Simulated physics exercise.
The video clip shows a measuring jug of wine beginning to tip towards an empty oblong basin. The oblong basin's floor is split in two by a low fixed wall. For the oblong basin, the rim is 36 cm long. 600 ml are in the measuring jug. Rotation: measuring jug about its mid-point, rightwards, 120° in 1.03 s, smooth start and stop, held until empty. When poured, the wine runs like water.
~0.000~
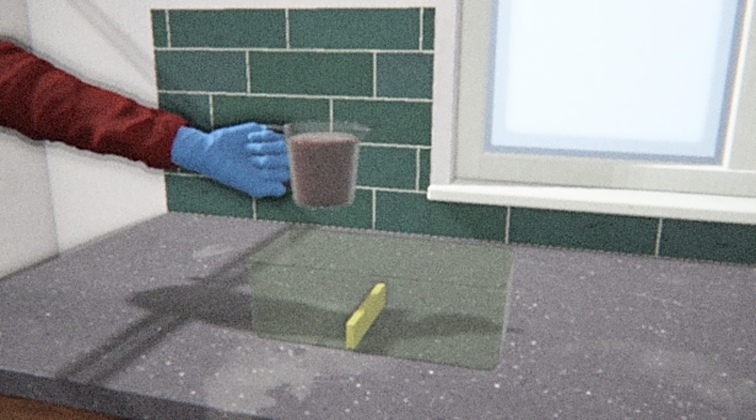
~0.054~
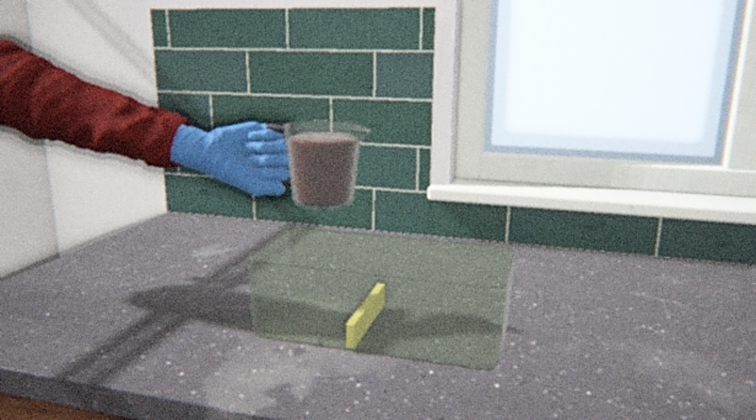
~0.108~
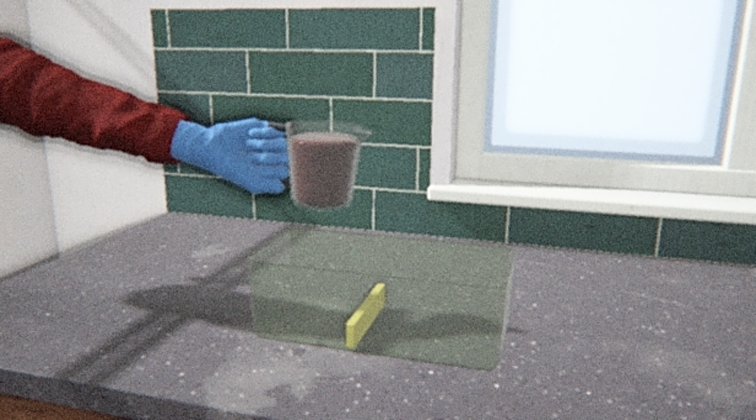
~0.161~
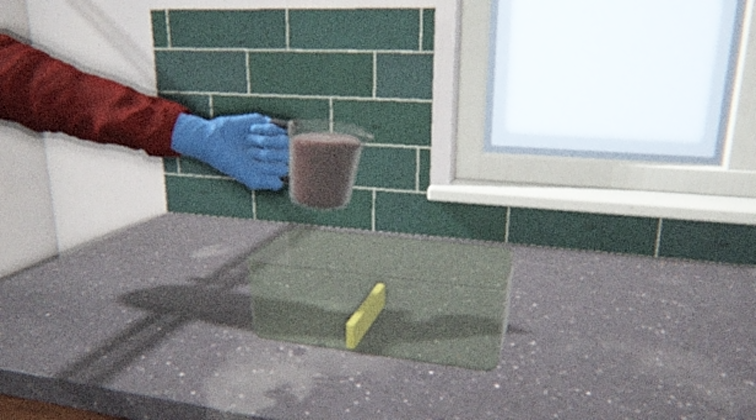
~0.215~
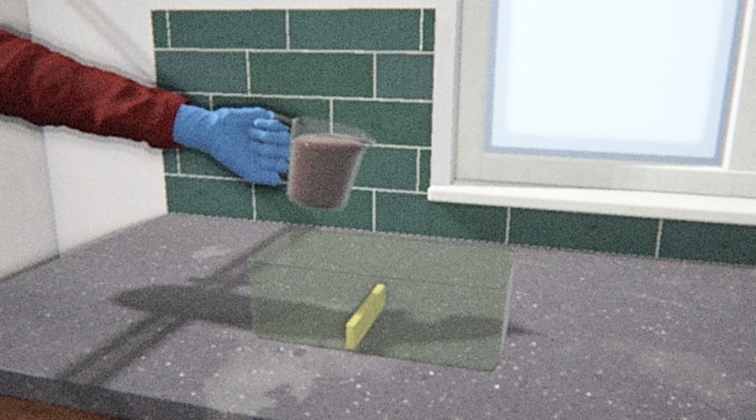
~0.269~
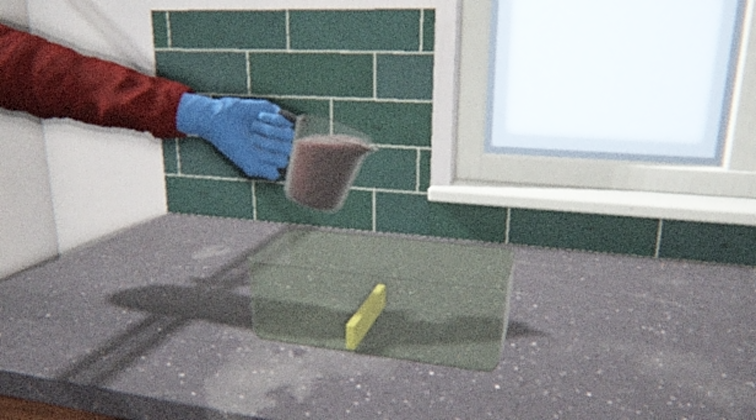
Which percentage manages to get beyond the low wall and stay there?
Beyond the low wall, roughly 93 per cent stays.
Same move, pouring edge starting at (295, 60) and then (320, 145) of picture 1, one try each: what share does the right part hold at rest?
20 in a hundred, followed by 25 in a hundred.
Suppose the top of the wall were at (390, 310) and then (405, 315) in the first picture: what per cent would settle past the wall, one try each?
The first try gives 75 percent and the second 55 percent.
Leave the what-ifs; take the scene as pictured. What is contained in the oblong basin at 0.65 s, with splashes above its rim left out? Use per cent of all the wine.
Close to 18 in a hundred.
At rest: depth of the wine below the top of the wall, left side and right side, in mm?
The left side gives some 34 mm, the right side some 18 mm.
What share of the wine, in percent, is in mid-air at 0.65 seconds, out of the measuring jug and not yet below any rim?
Estimate: Some 24 % of the total.
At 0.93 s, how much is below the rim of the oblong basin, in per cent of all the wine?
Near 88 in a hundred.
By 0.65 s the tilt is 84° and 59 per cent is still to pour, 0 is left of the wall and 18 right of it.
By 0.93 s the tilt is 117° and 6 per cent is still to pour, 4 is left of the wall and 83 right of it.
By 1.22 s the tilt is 120° and 0 per cent is still to pour, 7 is left of the wall and 93 right of it.
By 1.53 s the tilt is 120° and 0 per cent is still to pour, 7 is left of the wall and 93 right of it.
At rest 7 per cent lies left of the wall, 93 right of it and 1 outside.
